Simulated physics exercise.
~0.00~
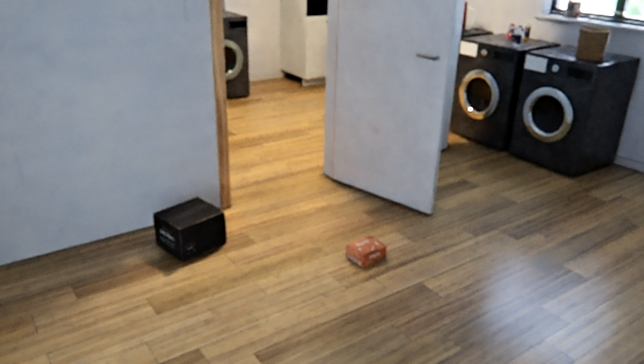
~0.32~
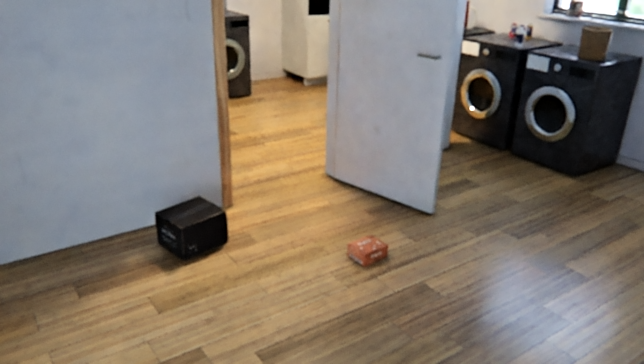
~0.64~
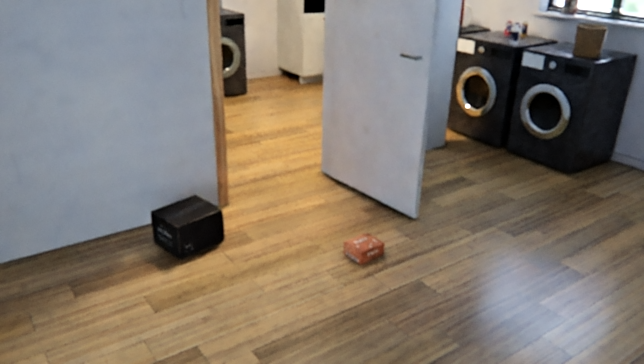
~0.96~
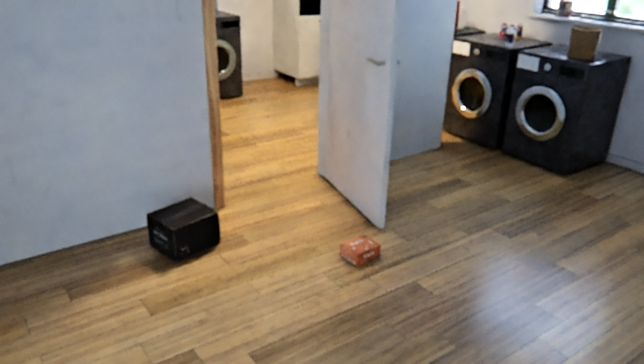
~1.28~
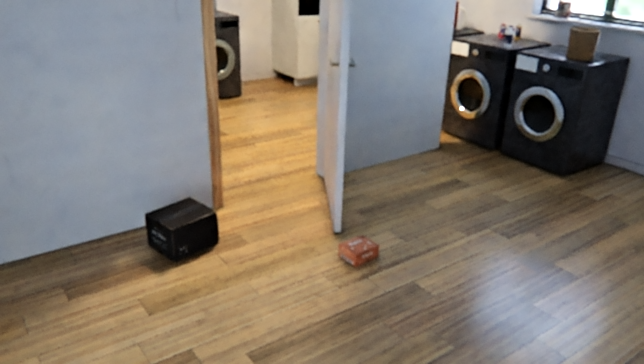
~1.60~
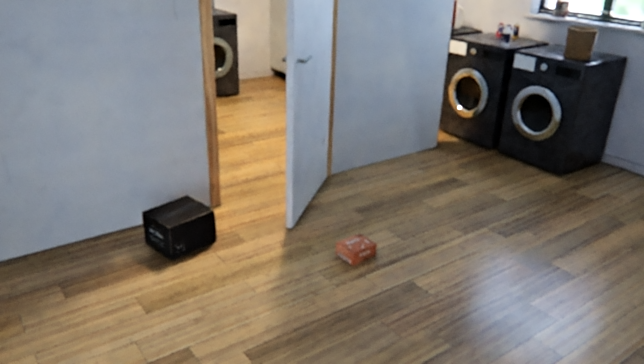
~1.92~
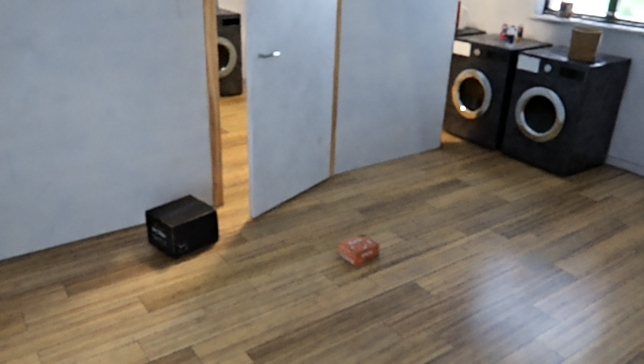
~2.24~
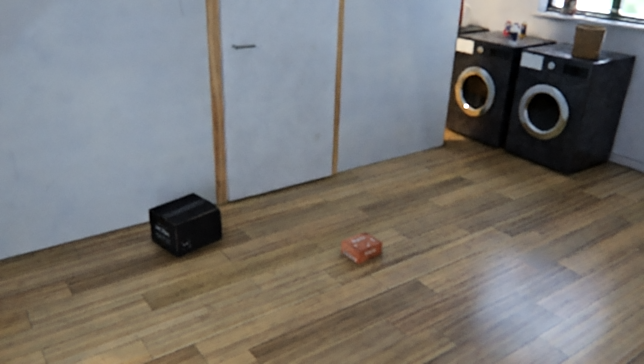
The clip opens on a pale door standing wide open in a wood-floored room, with a black box near the wall on the left, a small orange box further right, and dark washing machines in the background. The view sways slightly as the door begins to swing, with no hand in sight. Its free edge sweeps leftward, passing close behind the orange box, and the view through the doorway narrows to a thin gap beside the black box. Finally the door sits shut in its frame, with both boxes still where they were.
